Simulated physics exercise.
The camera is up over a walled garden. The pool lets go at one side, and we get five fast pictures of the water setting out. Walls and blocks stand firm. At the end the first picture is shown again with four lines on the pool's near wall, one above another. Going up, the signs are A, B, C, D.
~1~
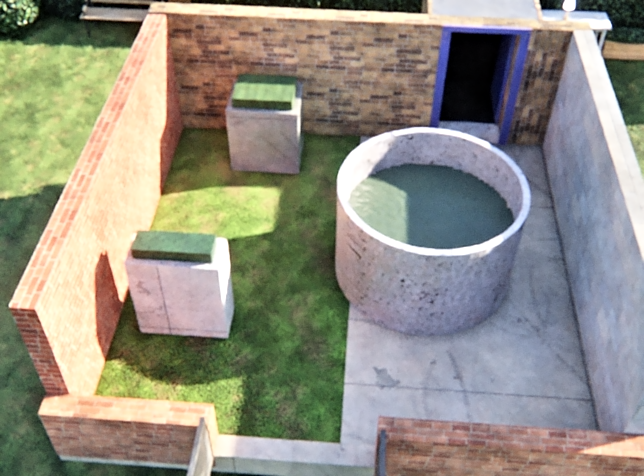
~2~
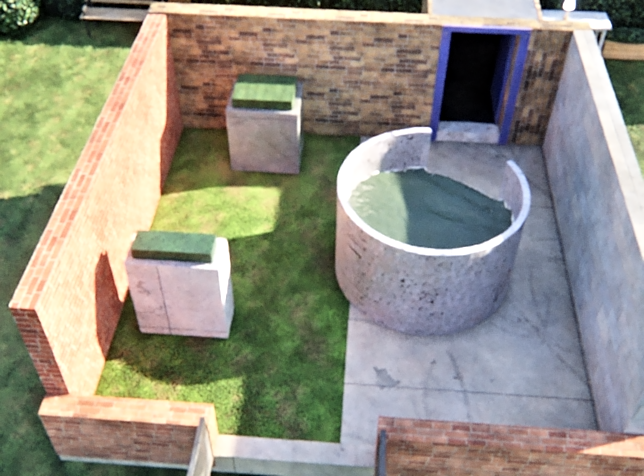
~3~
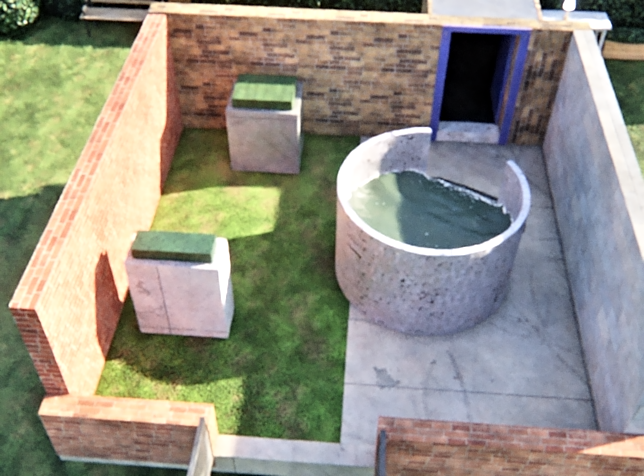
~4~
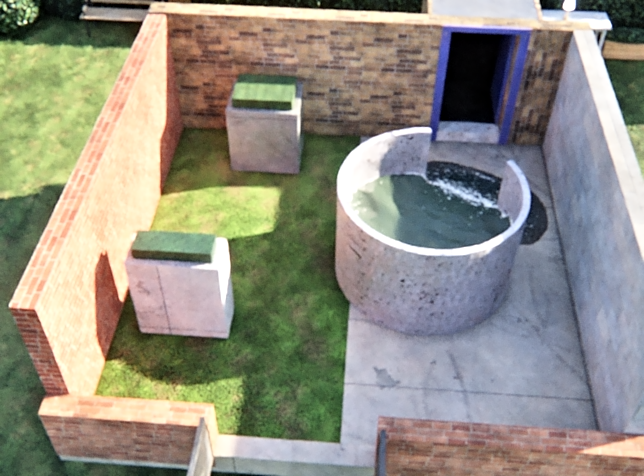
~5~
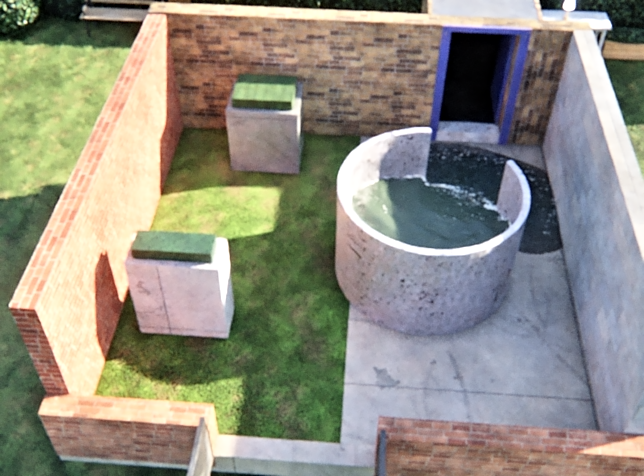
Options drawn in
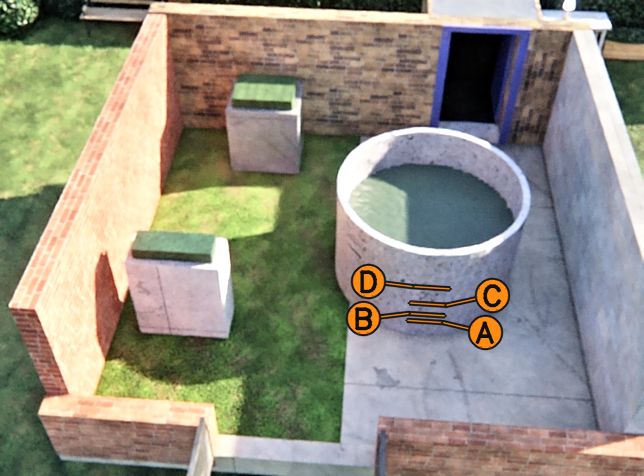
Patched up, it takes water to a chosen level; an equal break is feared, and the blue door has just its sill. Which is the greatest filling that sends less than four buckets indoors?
I would pick level B.
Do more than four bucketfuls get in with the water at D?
Yes.
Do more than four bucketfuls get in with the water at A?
No, that is safe.
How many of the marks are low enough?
Two of the four.
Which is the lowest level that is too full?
It is C.
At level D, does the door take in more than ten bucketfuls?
Yes.
On the marked copy, A at (425, 321); B at (426, 314); C at (428, 304); D at (430, 287); from the bottom up A, B, C, D.
For level A, nothing gets over.
For level B, a bucket or two gets in.
For level C, about 9 bucketfuls get in.
For level D, dozens of bucketfuls pour in.
